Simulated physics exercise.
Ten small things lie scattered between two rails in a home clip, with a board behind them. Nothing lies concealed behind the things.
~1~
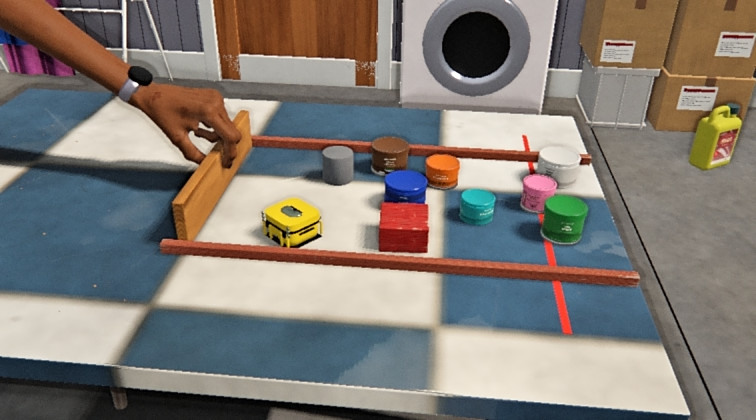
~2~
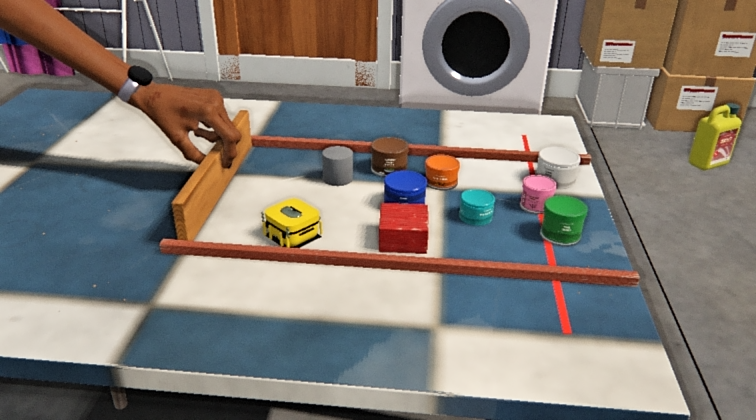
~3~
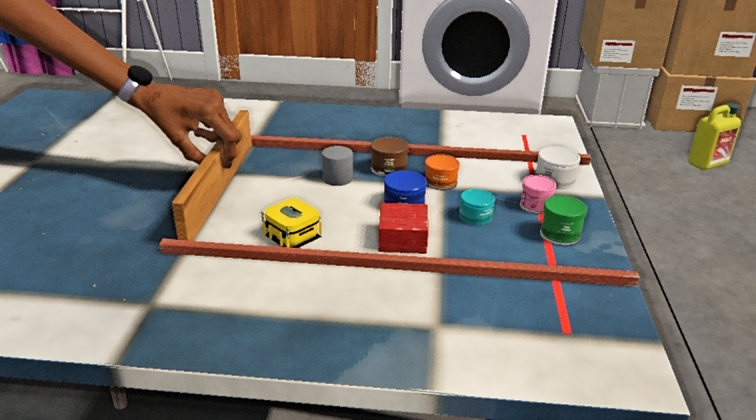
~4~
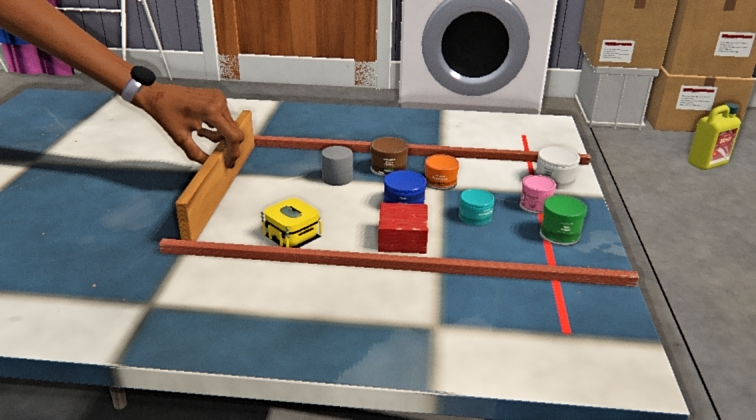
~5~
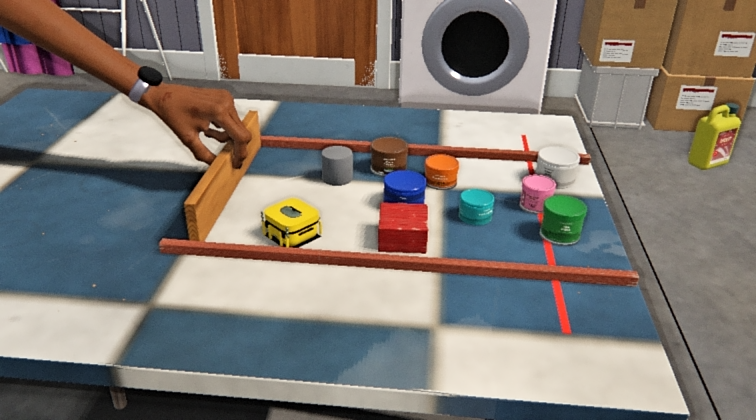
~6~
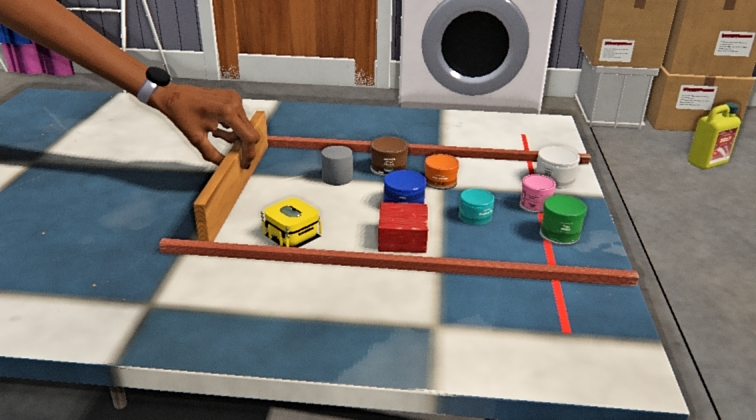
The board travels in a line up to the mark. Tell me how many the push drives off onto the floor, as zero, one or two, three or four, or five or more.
One or two, I think.
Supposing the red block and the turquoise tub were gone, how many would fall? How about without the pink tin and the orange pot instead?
The counts: 0 and 1.
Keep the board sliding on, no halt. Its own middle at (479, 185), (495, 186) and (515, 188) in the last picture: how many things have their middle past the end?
Middles past end - pos 1: 0, pos 2: 0, pos 3: 1.
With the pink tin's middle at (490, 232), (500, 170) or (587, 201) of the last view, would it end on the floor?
In order, the pink tin leaves the top; sits tight; sits tight.
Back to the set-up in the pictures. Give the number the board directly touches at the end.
Tally at the end: 4.
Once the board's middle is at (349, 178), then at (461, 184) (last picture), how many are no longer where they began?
The counts are 3 and 8.
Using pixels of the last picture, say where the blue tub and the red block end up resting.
You'll find the first one at (563, 202) and the second at (620, 240).
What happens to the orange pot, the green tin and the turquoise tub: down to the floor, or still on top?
Orange pot: Up; green tin: Down; turquoise tub: Up.
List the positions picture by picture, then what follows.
In the first picture, white tub (558, 168); green tin (563, 221); pink tin (538, 194); board (218, 170); tape (541, 211).
In the second picture, green tin (563, 220); brown tin (390, 157).
In the third picture, pink tin (537, 195); orange pot (442, 173).
In the fourth picture, white tub (557, 167); turquoise tub (476, 207).
In the fifth picture, green tin (563, 220); red block (403, 228).
In the sixth picture, white tub (557, 167); green tin (563, 220); pink tin (537, 194); board (236, 171); tape (540, 210).
Soon after, none off yet; white tub at rest near (557, 167); green tin at rest near (563, 220); pink tin at rest near (537, 194).
After that, none off yet; white tub moving near (564, 166); green tin displaced about its own width near (613, 223); pink tin displaced a little near (552, 194).
In the end, the number that fall off is one or two; gone, green tin.
